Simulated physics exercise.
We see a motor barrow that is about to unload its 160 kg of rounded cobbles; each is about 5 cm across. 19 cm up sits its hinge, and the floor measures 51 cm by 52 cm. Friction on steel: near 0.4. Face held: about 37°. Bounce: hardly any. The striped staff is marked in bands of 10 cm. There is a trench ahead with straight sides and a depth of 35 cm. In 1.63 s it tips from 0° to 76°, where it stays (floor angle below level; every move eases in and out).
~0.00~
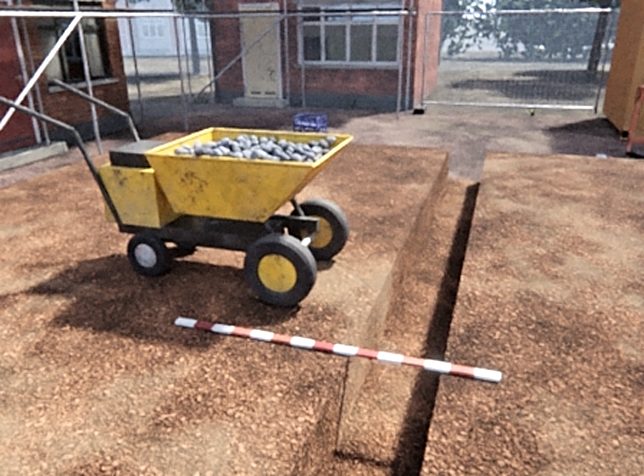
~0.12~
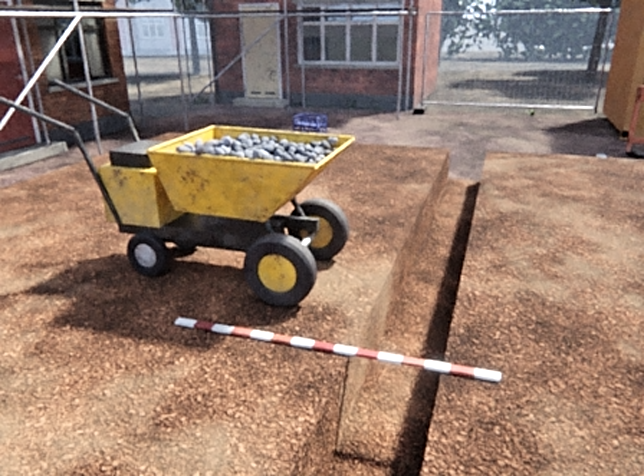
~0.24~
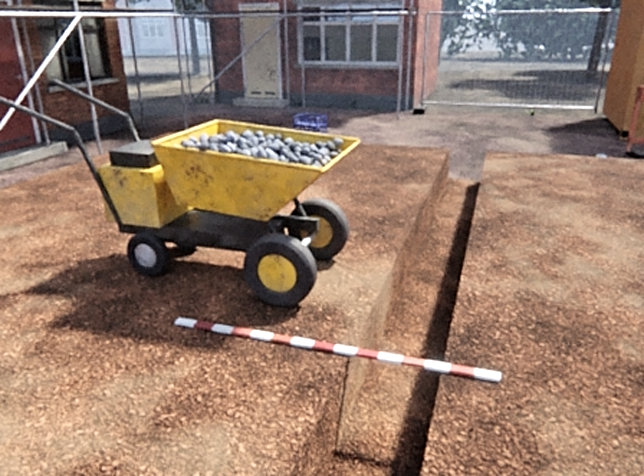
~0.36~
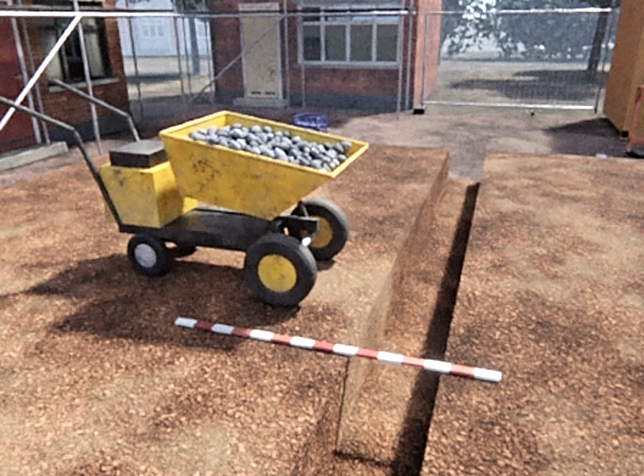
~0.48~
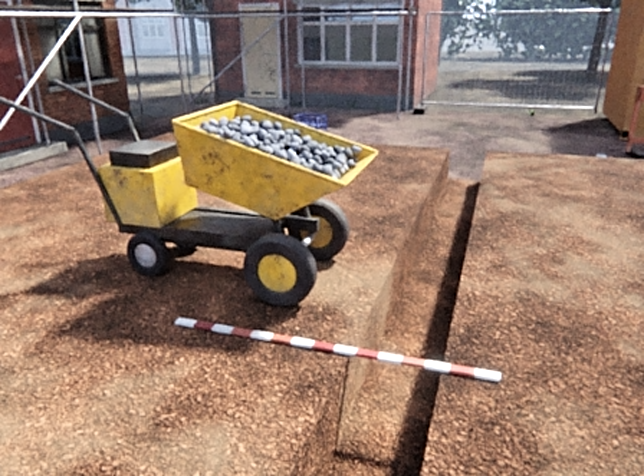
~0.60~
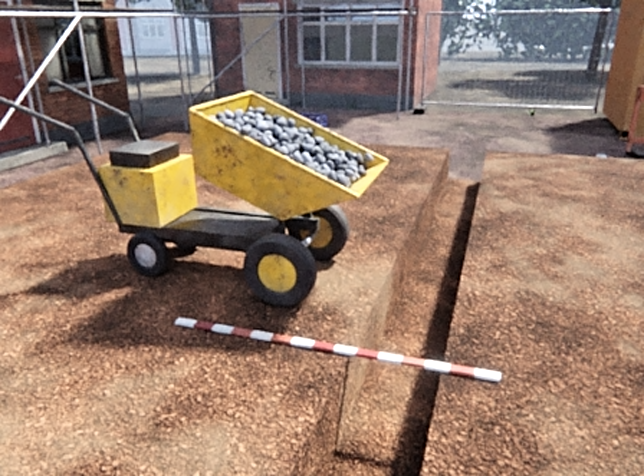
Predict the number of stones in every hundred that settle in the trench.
Close to 78 in a hundred.
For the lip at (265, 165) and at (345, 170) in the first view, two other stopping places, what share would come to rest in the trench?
It comes to about 100 and 35 in a hundred.
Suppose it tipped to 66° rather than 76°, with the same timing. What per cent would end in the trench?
Expect roughly 75 per cent.
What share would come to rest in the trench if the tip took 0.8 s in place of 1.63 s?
In that case some 65 per cent.
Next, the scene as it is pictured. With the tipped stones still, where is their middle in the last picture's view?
(430, 337).
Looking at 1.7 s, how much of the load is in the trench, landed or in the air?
Around 50 per cent of it, at that instant.
After 1.2 s the floor is at 64°; 98 % in the skip, 2 % in the trench; the foremost stones are at (418, 260).
After 1.7 s the floor is at 76°; 30 % in the skip, 52 % in the trench, 19 % past the trench; the foremost stones are at (553, 318).
After 2.1 s the floor is at 76°; 5 % in the skip, 72 % in the trench, 23 % past the trench; the foremost stones are at (625, 324).
After 4.0 s the floor is at 76°; 0 % in the skip, 78 % in the trench, 22 % past the trench; the foremost stones are past the picture's edge.
